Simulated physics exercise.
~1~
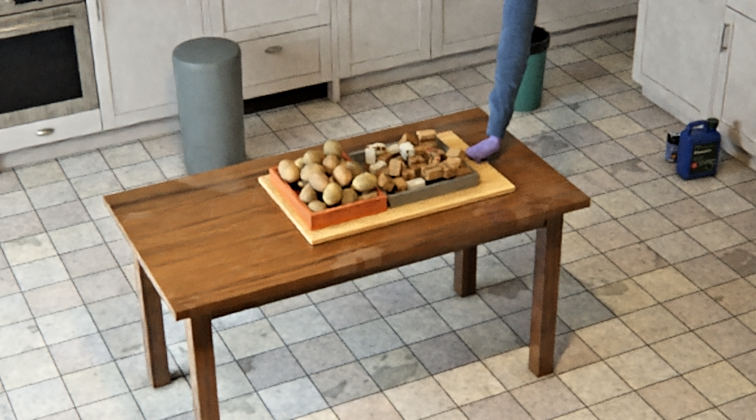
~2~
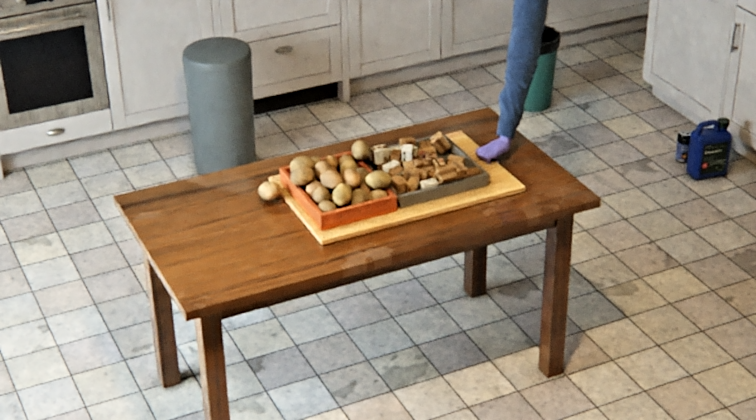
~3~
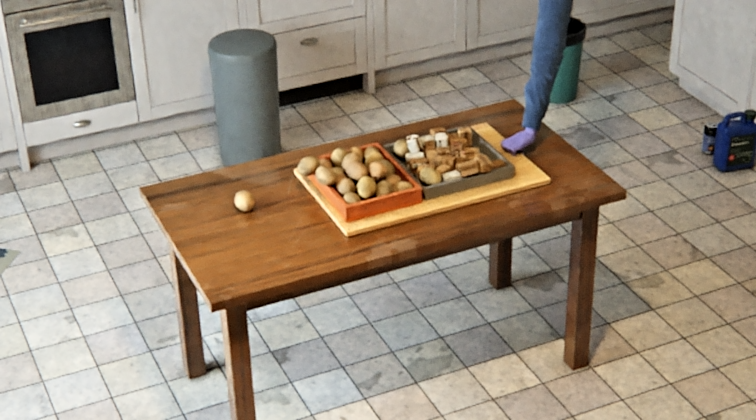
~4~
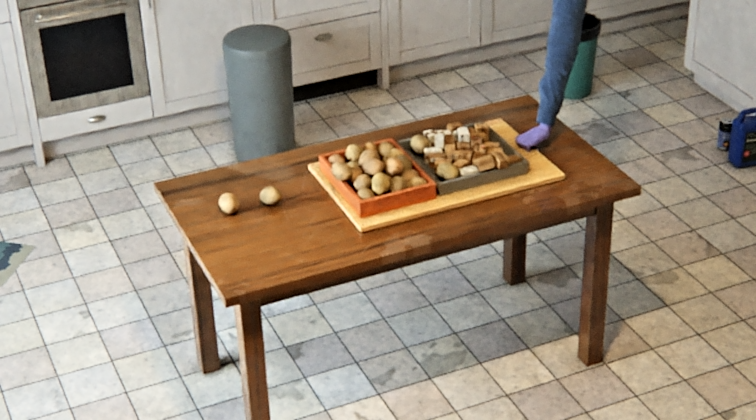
In a kitchen with pale cabinets and a tiled floor, seen from above at an angle, a brown wooden table stands before a grey cylindrical bin and an oven. On it lies a pale board holding an orange basket heaped with potatoes and, to its right, a grey basket of little tan and white parcels. A blue-sleeved arm reaches down, its purple-gloved hand at the board's right end. A potato spills over the left side of the orange basket and then rests alone on the tabletop. Finally, two potatoes lie apart at the table's left, while the parcels remain in their basket.
